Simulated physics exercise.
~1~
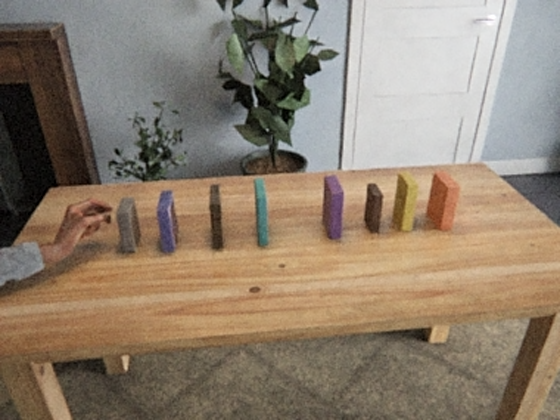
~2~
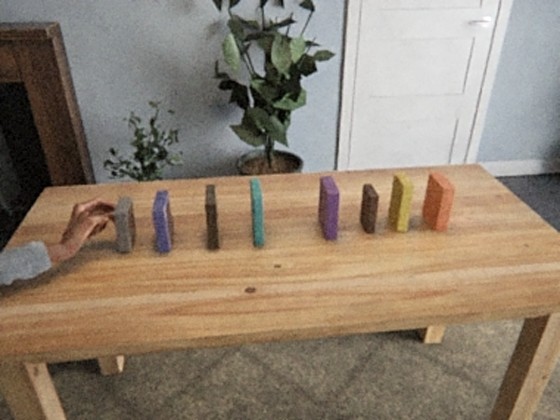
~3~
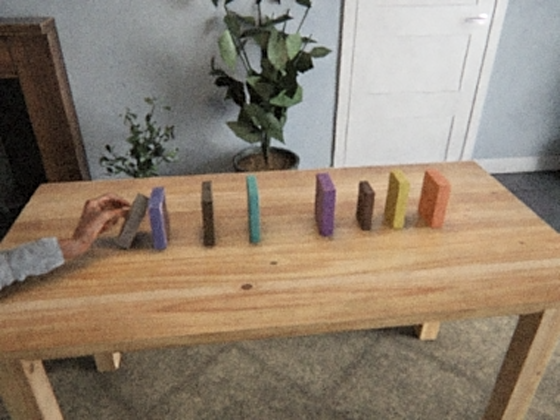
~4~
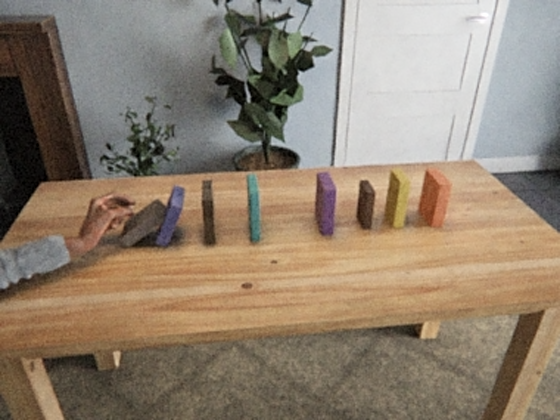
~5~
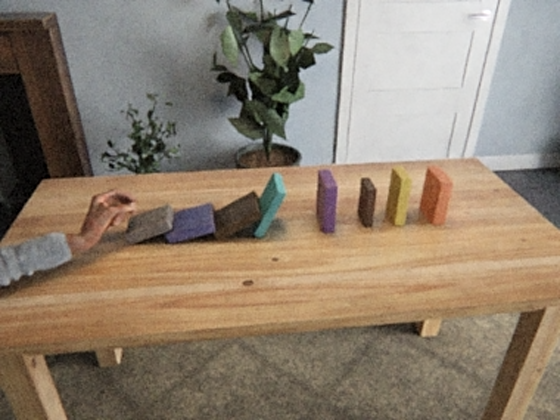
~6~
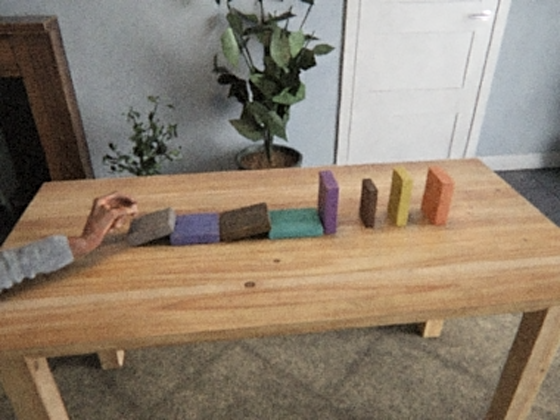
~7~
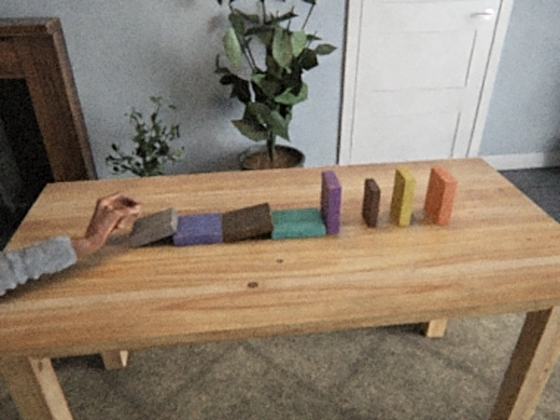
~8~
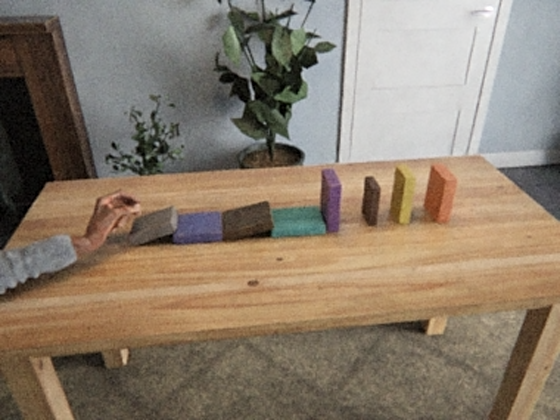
Hand tipping a grey block on a wooden table, toppling blue, black and turquoise blocks rightward, while purple and three others stay standing.
